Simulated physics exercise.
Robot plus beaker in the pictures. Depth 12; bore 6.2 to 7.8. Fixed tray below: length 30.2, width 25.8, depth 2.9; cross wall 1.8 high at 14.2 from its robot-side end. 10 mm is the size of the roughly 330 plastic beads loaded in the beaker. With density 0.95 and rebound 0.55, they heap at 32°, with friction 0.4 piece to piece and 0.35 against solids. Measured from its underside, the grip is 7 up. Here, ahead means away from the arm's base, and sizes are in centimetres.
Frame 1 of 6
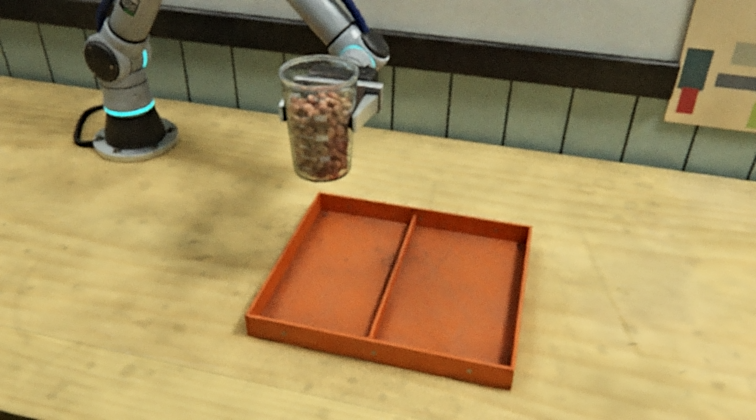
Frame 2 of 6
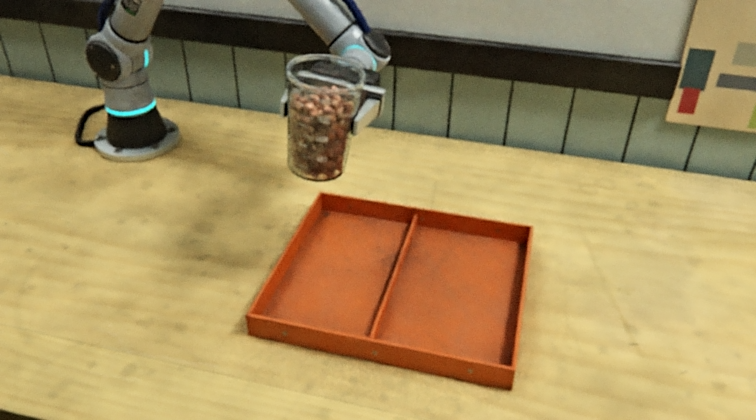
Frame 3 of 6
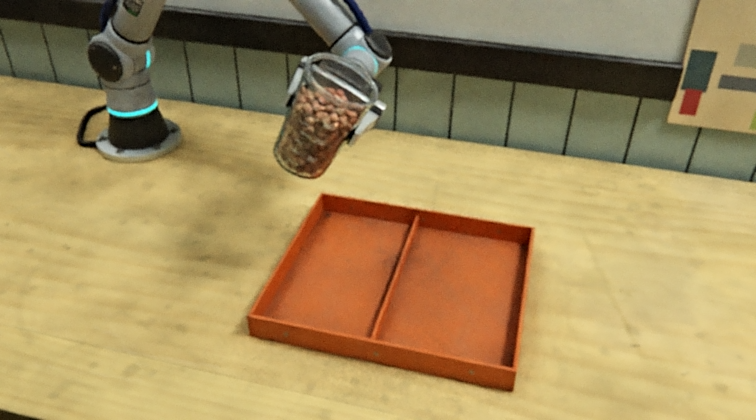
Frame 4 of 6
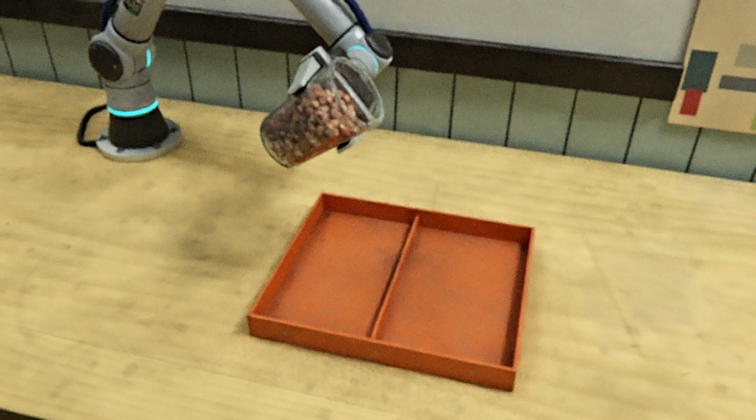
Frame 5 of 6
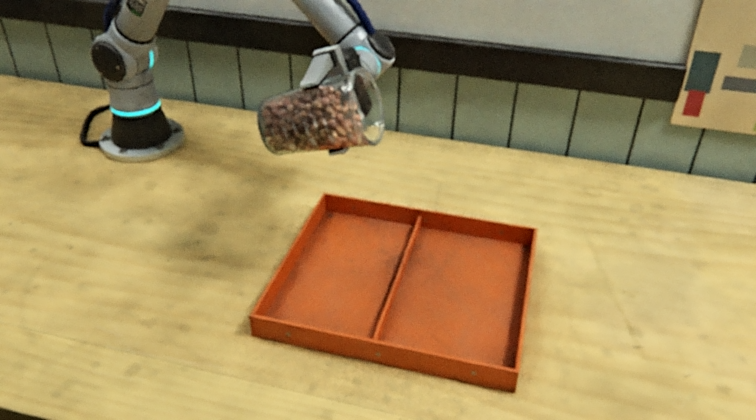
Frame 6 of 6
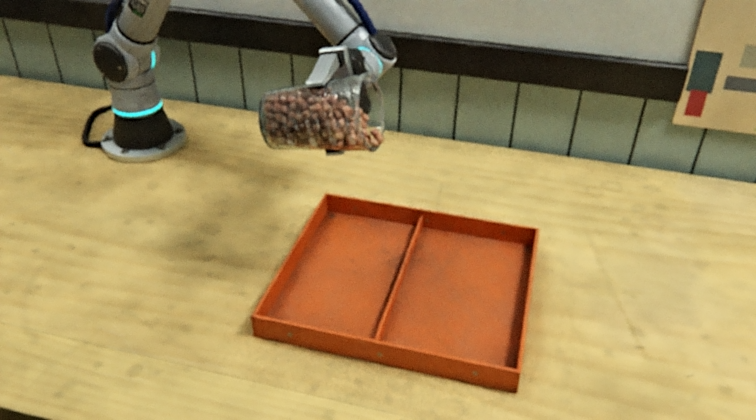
Robot arm tilting a clear beaker of small reddish-brown pieces onto its side above a divided orange tray on a wooden table.
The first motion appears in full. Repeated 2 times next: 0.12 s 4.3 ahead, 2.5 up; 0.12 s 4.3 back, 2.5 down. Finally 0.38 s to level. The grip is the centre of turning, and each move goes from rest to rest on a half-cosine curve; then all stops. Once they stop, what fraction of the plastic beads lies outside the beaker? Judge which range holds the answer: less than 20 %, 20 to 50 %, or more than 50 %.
The range is more than 50 %.
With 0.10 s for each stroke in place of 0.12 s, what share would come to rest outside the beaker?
That would give around 85 per cent.
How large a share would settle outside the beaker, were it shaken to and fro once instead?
I'd expect close to 60 per cent then.
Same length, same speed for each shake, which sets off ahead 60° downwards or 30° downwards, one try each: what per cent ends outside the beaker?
Near 15 and 40 percent respectively.
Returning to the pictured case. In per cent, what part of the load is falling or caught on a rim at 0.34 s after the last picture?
About 19 per cent.
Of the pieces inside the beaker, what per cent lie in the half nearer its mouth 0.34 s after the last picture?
Near 40 in a hundred.
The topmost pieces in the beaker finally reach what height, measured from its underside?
About 4.5 cm.
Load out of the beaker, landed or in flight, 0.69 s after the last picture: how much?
About 70 per cent.
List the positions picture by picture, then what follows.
The first picture shows the beaker middle at (321, 122), level; upper third of the load around (321, 110), from x 295 to 345, top at y 90; 326 in the beaker.
The second picture shows the beaker middle at (321, 122), tilted 7° forward; upper third of the load around (321, 109), from x 295 to 350, top at y 90.
The third picture shows the beaker middle at (320, 122), tilted 27° forward; upper third of the load around (321, 110), from x 280 to 355, top at y 90.
The fourth picture shows the beaker middle at (317, 119), tilted 50° forward; upper third of the load around (318, 107), from x 270 to 355, top at y 85.
The fifth picture shows the beaker middle at (318, 117), tilted 70° forward; upper third of the load around (316, 105), from x 270 to 360, top at y 90.
The sixth picture shows the beaker middle at (320, 116), tilted 77° forward; upper third of the load around (308, 106), from x 270 to 380, top at y 90; 326 in the beaker.
Then, 0.34 s on, tilted 77° forward, highest piece 26 above the table; 141 in the beaker, 120 in the far-side part, 2 in the robot-side part, 63 in flight or on a rim.
Then, 0.69 s on, tilted 33° forward, highest piece 26 above the table; 212 in the far-side part, 95 in the beaker, 13 in the robot-side part, 3 on the table or floor, 3 in flight or on a rim.
Then, 1.06 s on, level, highest piece 21 above the table; 213 in the far-side part, 95 in the beaker, 14 in the robot-side part, 4 on the table or floor.
Then, 2.11 s on, level, highest piece 21 above the table; 213 in the far-side part, 95 in the beaker, 14 in the robot-side part, 4 on the table or floor.
In the end, 213 in the far-side part, 95 in the beaker, 14 in the robot-side part, 4 on the table or floor. That is 71 % outside the beaker.
